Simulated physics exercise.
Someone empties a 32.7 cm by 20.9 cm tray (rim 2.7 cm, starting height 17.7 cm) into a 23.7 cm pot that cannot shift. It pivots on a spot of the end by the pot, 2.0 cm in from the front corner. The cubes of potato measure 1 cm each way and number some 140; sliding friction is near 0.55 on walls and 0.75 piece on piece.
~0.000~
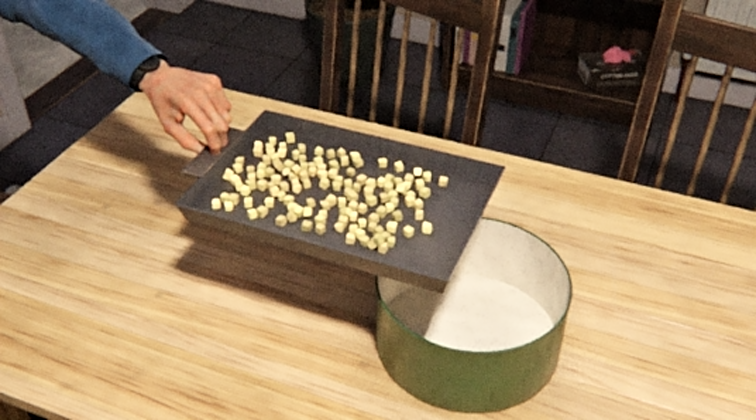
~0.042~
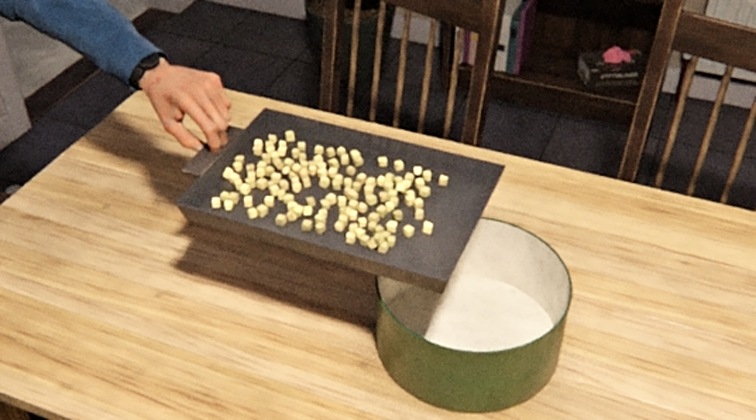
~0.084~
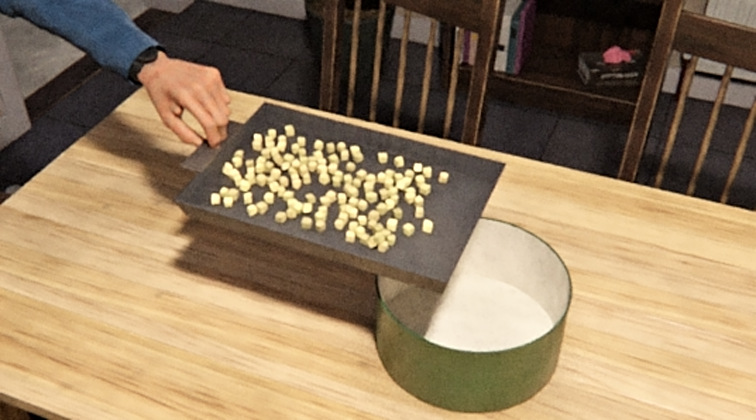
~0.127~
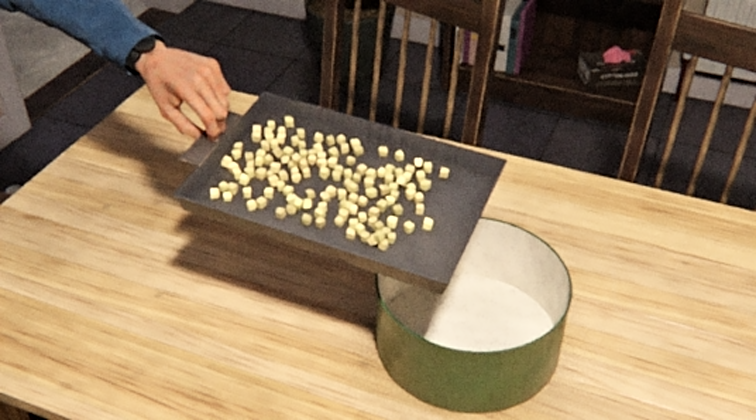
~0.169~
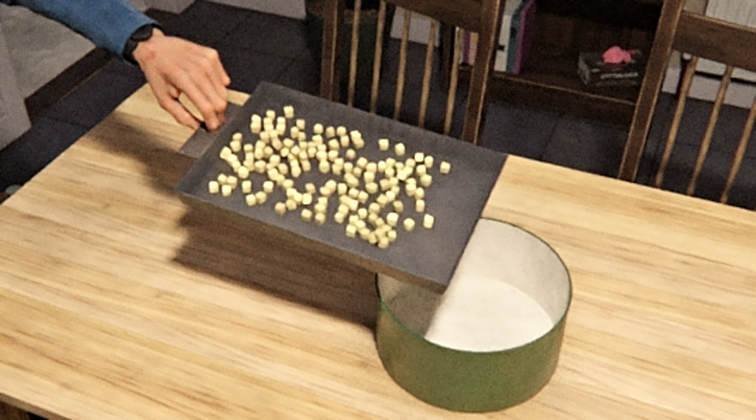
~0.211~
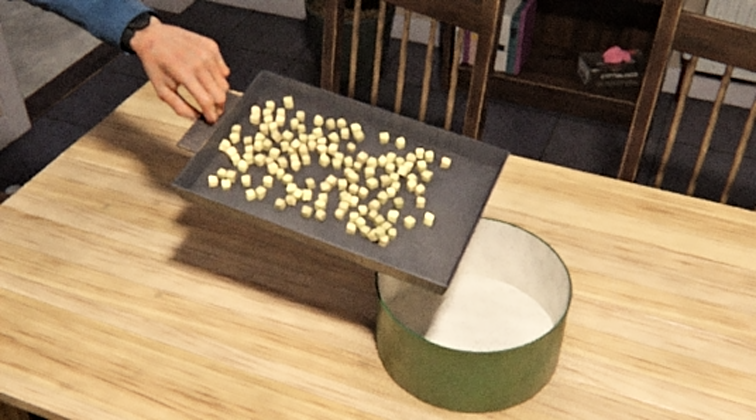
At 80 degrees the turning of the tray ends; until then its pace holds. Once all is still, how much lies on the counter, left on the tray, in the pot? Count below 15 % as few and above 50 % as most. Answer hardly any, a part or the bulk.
Counter: The bulk, tray: A part, pot: Hardly any.
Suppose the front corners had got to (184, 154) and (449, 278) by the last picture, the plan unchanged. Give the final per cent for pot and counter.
Pot 45, counter 35.
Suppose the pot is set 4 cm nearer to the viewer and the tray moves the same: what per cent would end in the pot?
Then about 45 per cent.
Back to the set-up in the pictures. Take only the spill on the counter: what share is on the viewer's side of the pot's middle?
About 100 per cent.
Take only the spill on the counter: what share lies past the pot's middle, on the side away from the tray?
Some 80 per cent.
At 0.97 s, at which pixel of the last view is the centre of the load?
Around (413, 277).
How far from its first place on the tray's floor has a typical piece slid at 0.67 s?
About 4 cm.
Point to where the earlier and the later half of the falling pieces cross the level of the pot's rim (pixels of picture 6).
First near (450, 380), later near (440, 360).
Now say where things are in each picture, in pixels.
In the first frame, tray tilt 0 degrees, front corners at (183, 202) and (443, 275); middle of the pieces at (325, 183); pot at (473, 278).
In the second frame, tray tilt 1 degrees, front corners at (183, 201) and (444, 275); middle of the pieces at (324, 182).
In the third frame, tray tilt 2 degrees, front corners at (183, 198) and (444, 276); middle of the pieces at (324, 179).
In the fourth frame, tray tilt 5 degrees, front corners at (182, 193) and (444, 277), lowest corner right front; middle of the pieces at (324, 173).
In the fifth frame, tray tilt 8 degrees, front corners at (181, 187) and (445, 279), lowest corner right front; middle of the pieces at (324, 166).
In the sixth frame, tray tilt 11 degrees, front corners at (180, 182) and (445, 280), lowest corner right front; middle of the pieces at (324, 160); pot at (473, 278). The tray's pace is about 70 degrees a second.
After 0.67 s, tilt 44 degrees; the tray holds 100 %, the pot 0 %.
After 0.97 s, tilt 66 degrees; the tray holds 80 %, the pot 0 %.
After 1.37 s, tilt 80 degrees; the tray holds 40 %, the pot 0 %.
In the end, at 2.8 s, counter 75 %, tray 25 %, pot 0 %.
